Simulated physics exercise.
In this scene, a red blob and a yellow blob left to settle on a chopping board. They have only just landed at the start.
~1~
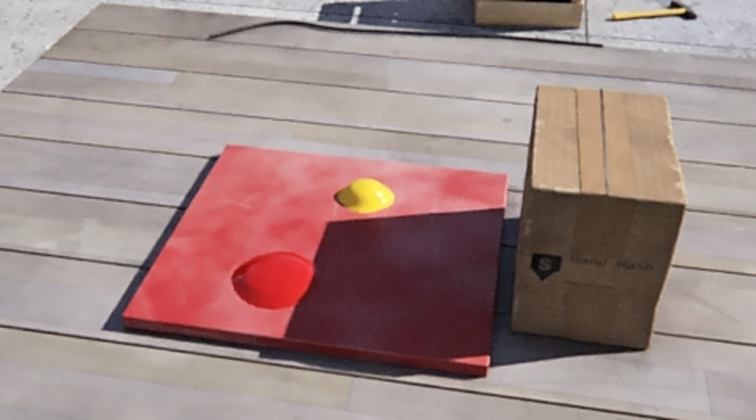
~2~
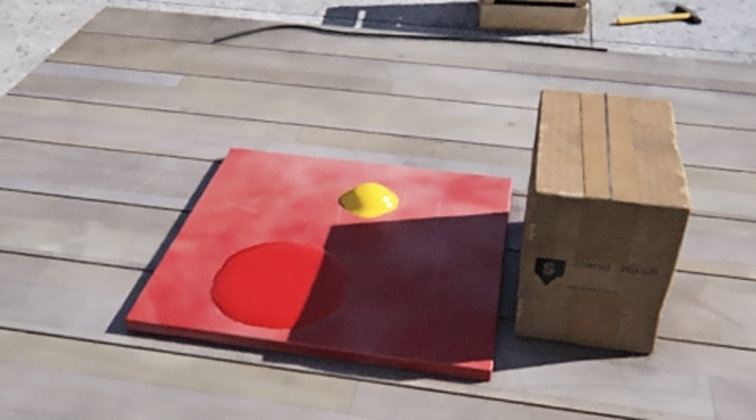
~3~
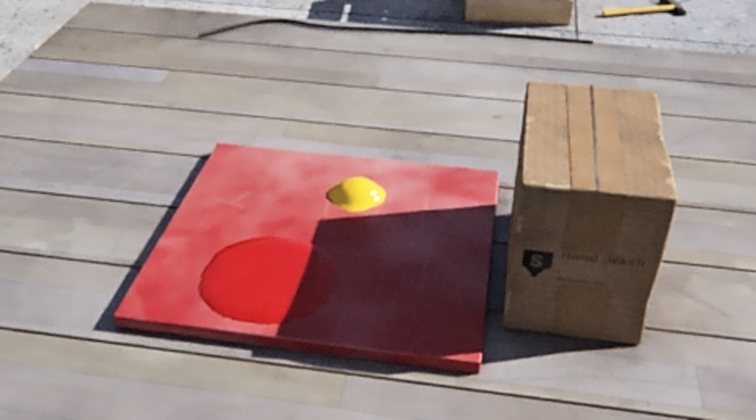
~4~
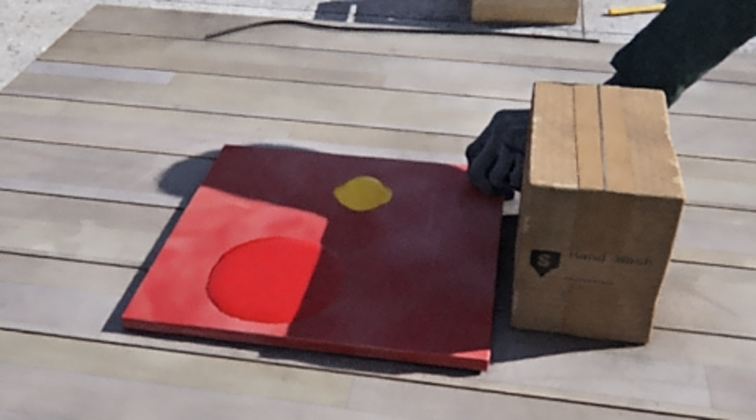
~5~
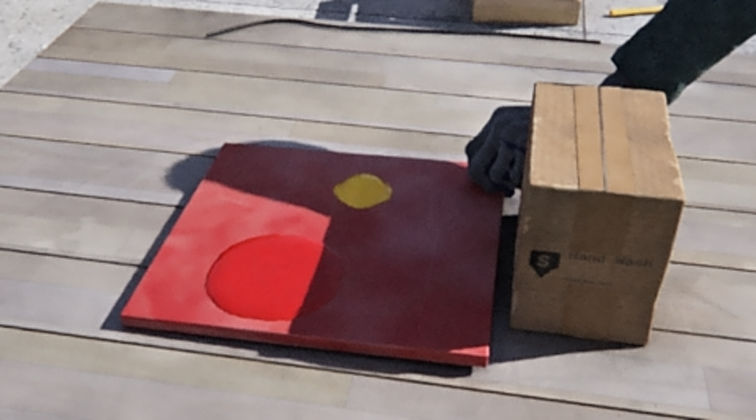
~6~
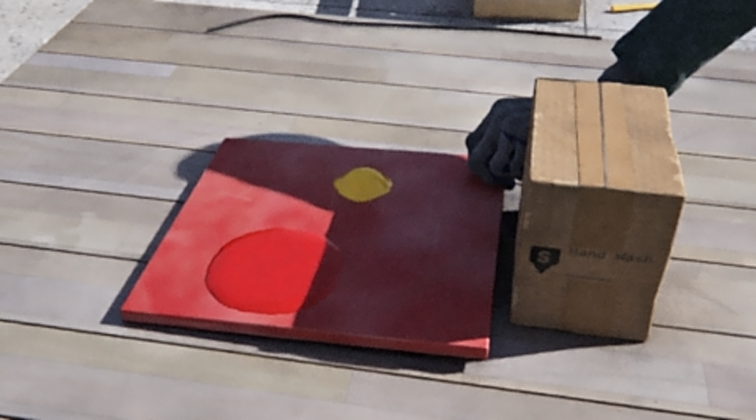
To begin with, a red blob and a yellow blob sit as mounds on a flat red board beside a cardboard box. The red blob spreads into a thin, round patch while the yellow stays mounded. Then a dark-gloved hand reaches in behind the box, grips the board's far right corner and raises that end very slightly.
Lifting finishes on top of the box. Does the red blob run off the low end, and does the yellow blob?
In the end the red blob makes it off; meanwhile the yellow blob is held back.
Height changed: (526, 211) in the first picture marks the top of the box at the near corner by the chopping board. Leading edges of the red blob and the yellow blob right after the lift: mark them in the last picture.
In the last picture you'd see them end at (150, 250) and at (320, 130).
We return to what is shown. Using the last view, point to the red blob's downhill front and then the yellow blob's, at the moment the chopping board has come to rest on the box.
First at (147, 255), then at (306, 119).
Next, slope about 32°; the red blob is dripping off the low end; the yellow blob has not moved.
After that, the red blob is dripping off the low end; the yellow blob has not moved.
Finally, slope about 32°; the red blob is dripping off the low end; the yellow blob has not moved.
